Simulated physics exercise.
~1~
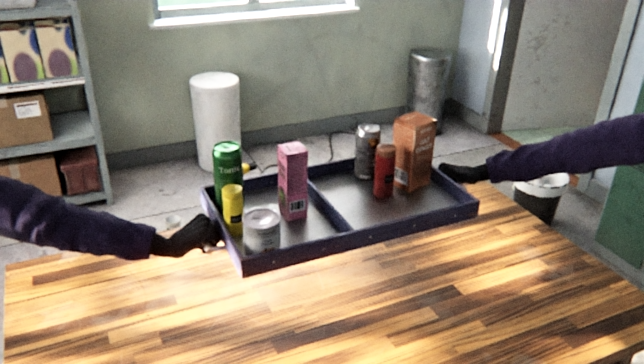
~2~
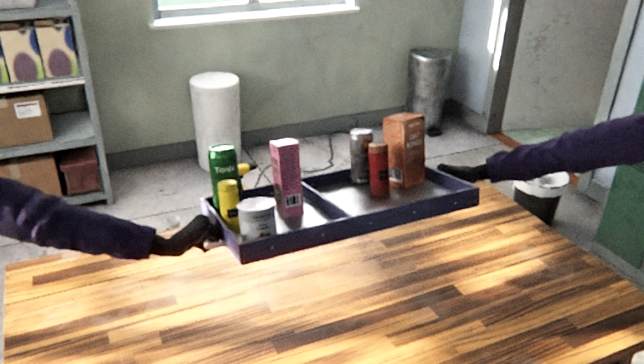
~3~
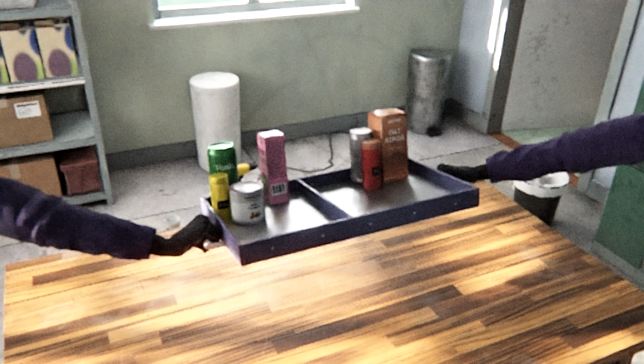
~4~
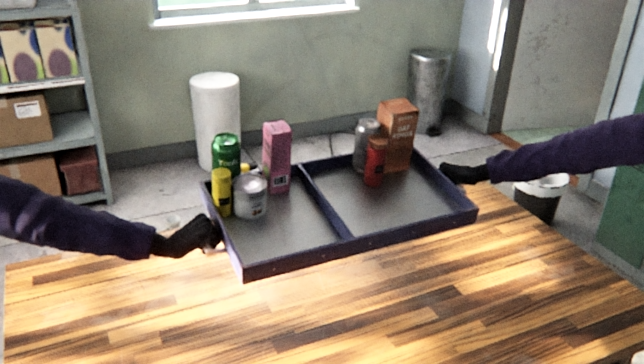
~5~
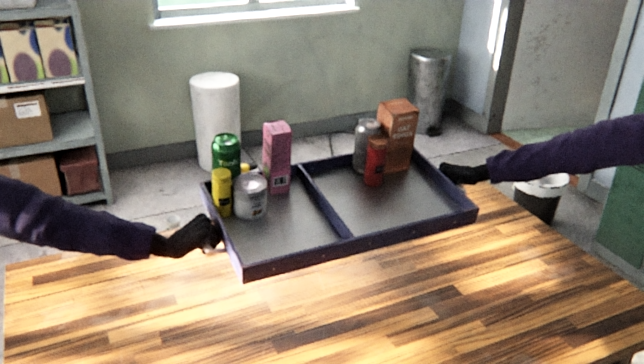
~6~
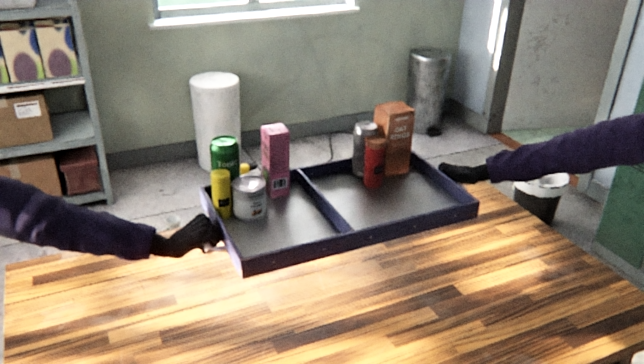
A dark tray divided by a cross bar, held at both ends by two gloved hands above a wooden table, tips so that its far edge dips. The white tin, pink carton, yellow shaker, red shaker and orange carton shift toward the far side, the cartons and shakers leaning as they go, beside a green can and a grey can. The tray then swings back through level and its near edge drops slightly, while the leaning items stand upright again. Finally it eases back toward level, with everything still standing, gathered farther back than at the start.
